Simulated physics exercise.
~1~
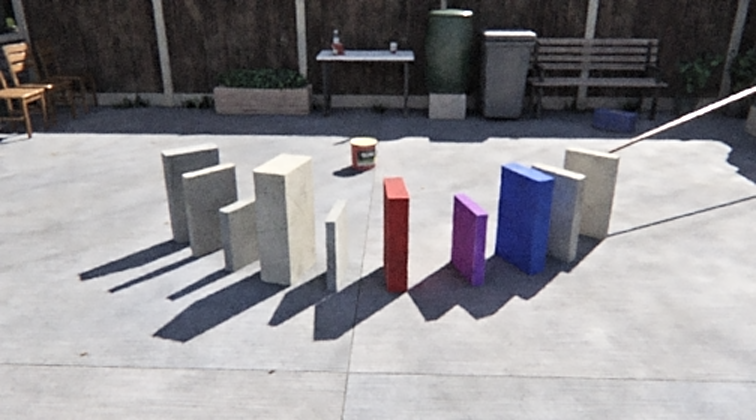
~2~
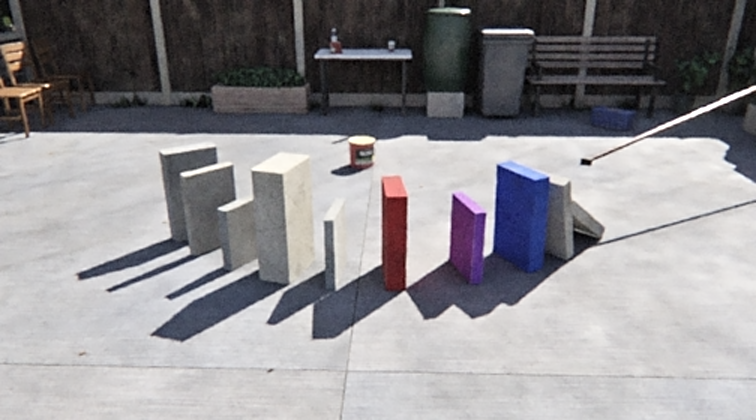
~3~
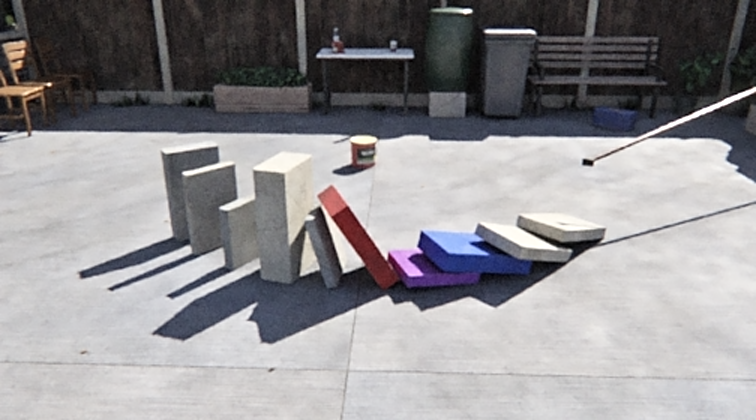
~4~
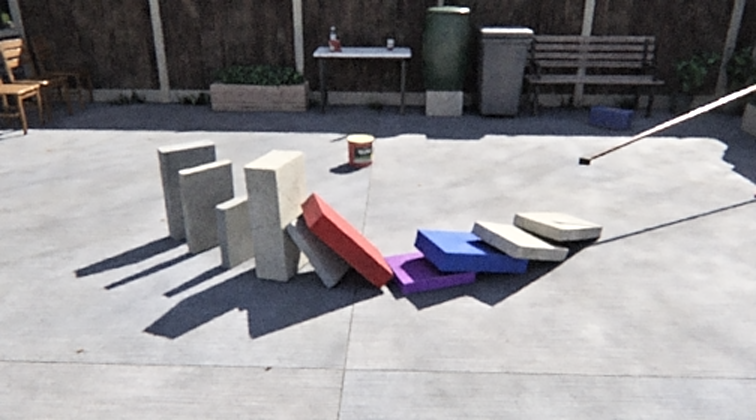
A long pole reaches in from the right over a sunlit concrete yard, seen from slightly above by a gently swaying camera. Ten upright slabs of differing heights curve across it, pale and grey ones at the left, then red, purple and blue, with two more pale ones at the right. The pole tips the rightmost slab leftward into its neighbour. The toppling runs left, laying the blue and purple slabs flat. The red slab falls against a small pale slab, which leans on a tall one, and four at the left stay standing.
